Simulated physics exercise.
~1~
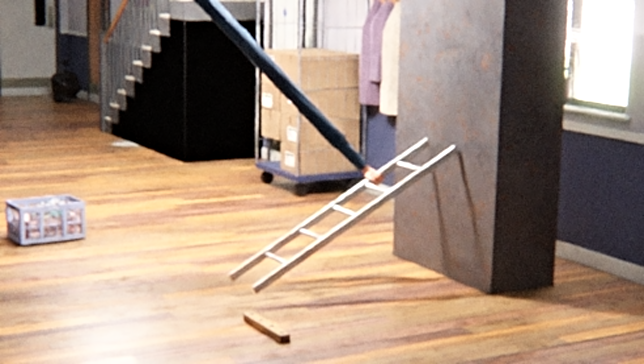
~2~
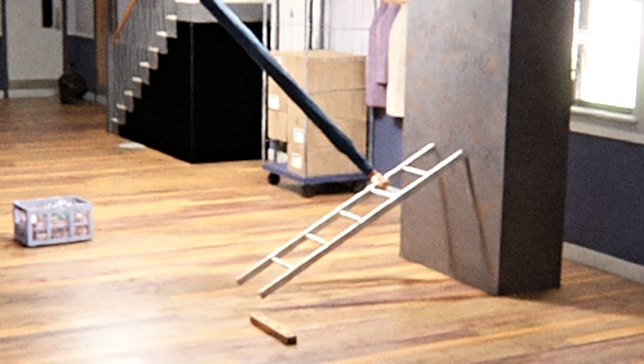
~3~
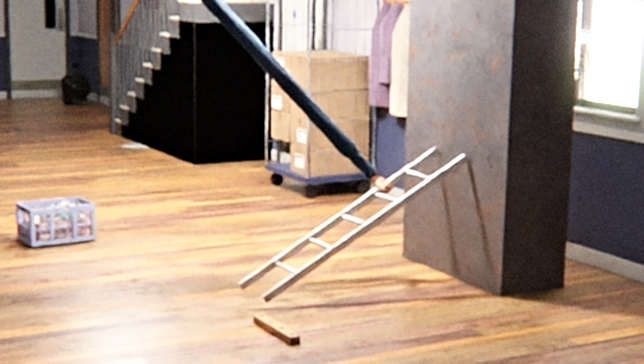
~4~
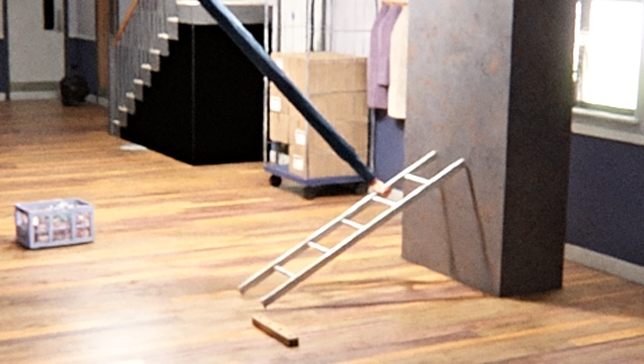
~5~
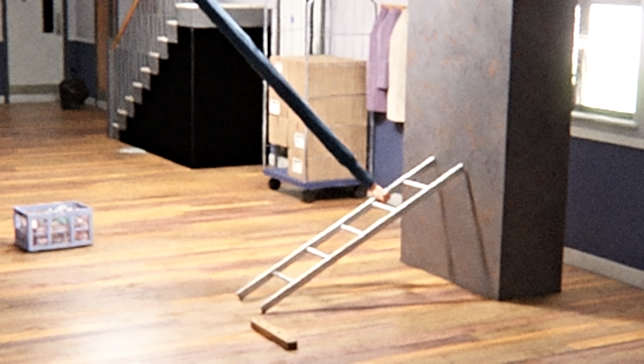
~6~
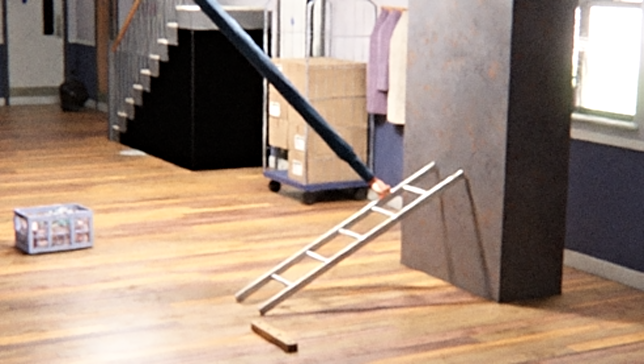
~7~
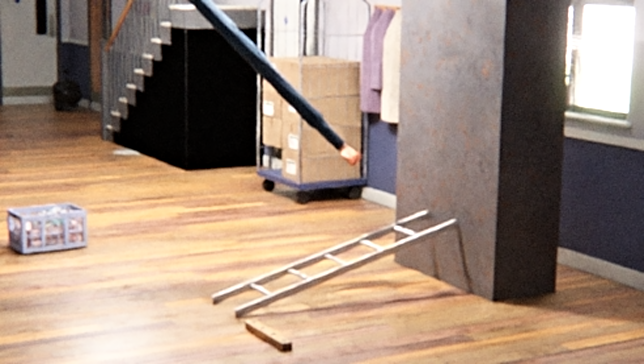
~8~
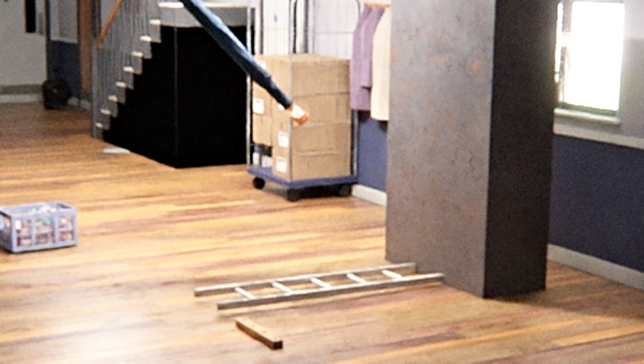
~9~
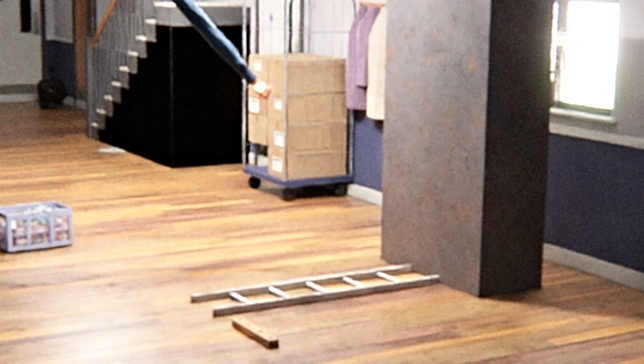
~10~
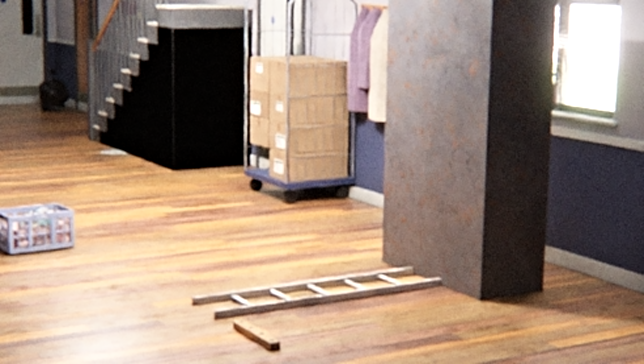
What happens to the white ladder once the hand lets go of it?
Its feet slide out to the left, away from the cupboard, and its top slips down until the ladder has fallen flat on the floor.
